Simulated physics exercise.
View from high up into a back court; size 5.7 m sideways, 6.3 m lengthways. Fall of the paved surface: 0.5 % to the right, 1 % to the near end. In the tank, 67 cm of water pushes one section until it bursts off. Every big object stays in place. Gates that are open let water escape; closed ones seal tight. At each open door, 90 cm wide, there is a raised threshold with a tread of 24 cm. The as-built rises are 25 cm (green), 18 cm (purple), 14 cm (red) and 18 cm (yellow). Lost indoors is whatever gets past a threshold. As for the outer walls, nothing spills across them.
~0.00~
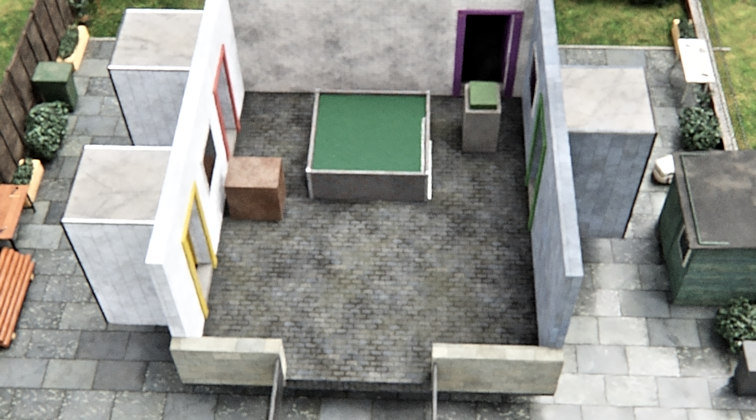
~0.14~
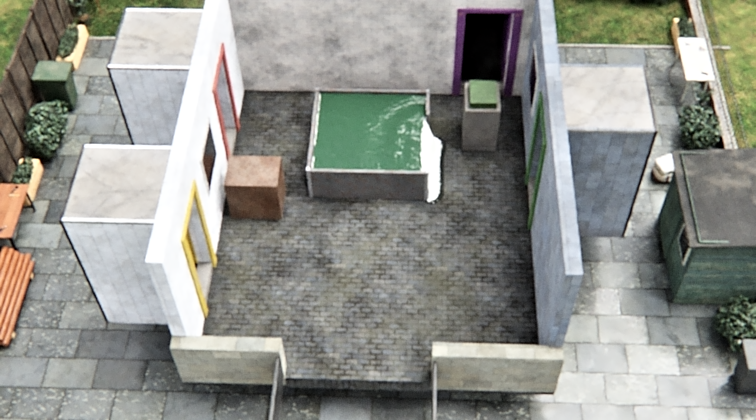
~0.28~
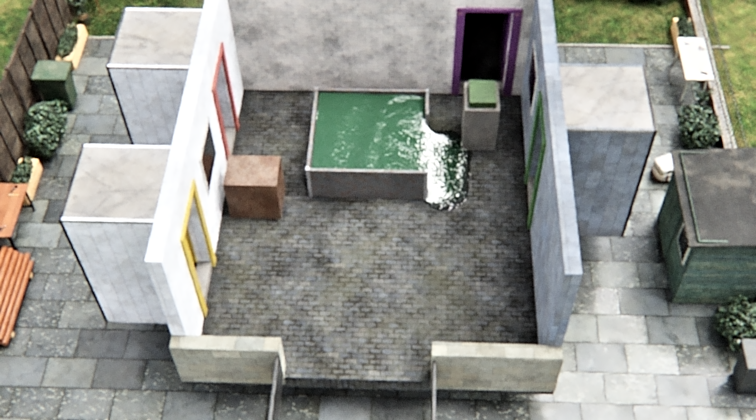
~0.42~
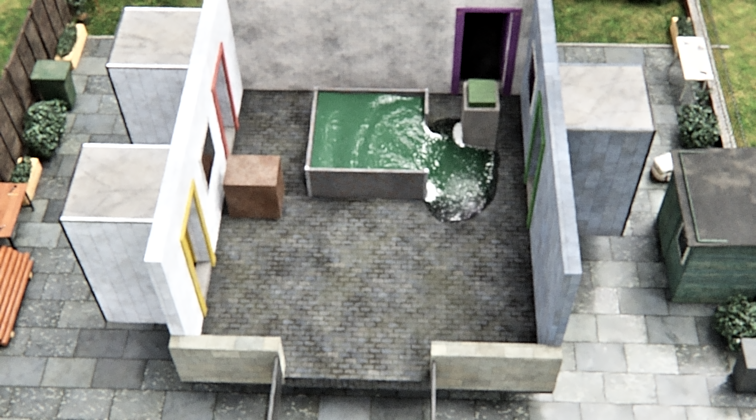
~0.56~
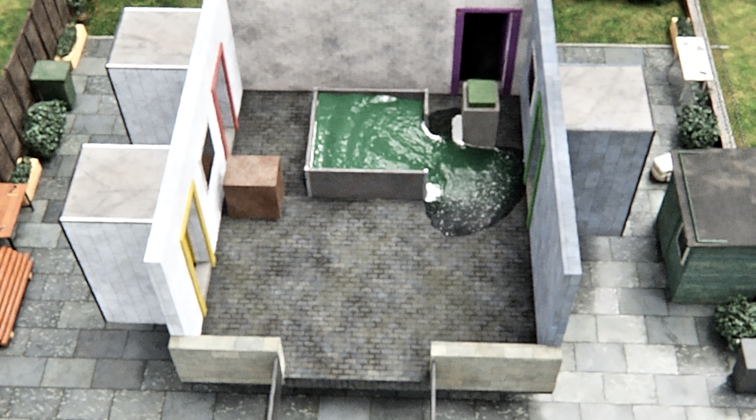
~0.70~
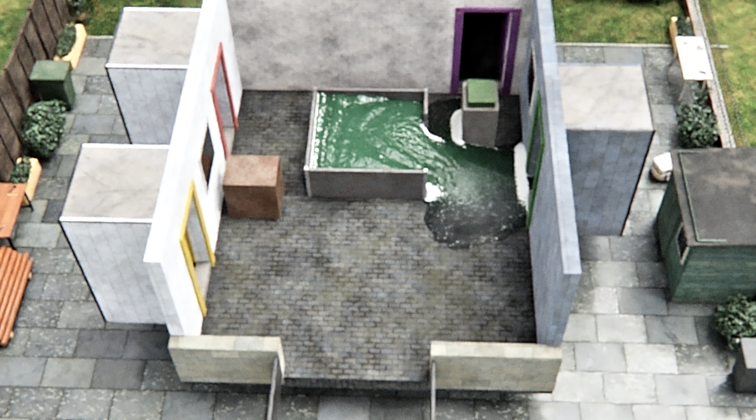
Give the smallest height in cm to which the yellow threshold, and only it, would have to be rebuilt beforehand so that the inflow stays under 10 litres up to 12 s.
Roughly 8 cm.
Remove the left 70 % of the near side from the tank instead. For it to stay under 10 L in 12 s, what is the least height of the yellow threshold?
About 16 cm.
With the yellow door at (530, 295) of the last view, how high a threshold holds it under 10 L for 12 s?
Around 11.0 cm would do it.
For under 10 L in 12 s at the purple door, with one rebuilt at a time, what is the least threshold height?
Purple: Roughly 24 cm.
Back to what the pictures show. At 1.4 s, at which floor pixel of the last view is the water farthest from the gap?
Around (528, 296).
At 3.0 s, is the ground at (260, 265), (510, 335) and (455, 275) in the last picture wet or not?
One by one: Clear, drenched, drenched.
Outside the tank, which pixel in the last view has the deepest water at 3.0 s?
At about pixel (533, 371).
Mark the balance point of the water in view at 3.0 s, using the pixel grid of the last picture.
My guess is close to (436, 192).
After 1.4 s water covers 20 % of the floor, deepest (48 cm) near (510, 176); it has not reached the yellow door.
After 3.0 s water covers 45 % of the floor, deepest (37 cm) near (533, 371); it has not reached the yellow door.
After 12.0 s water covers 95 % of the floor, deepest (12 cm) near (522, 361); 9 cm at the yellow door, 0 litres in over its 18 cm threshold.
At the yellow door as built, the water arrived by 5.2 s and peaked near 11 cm at 9.4 s.
Run again over the same 12 s with other heights there, 29 litres in over 6.5 cm, 4 litres over 9 cm. The limit of 10 litres is kept from about 8 cm up.
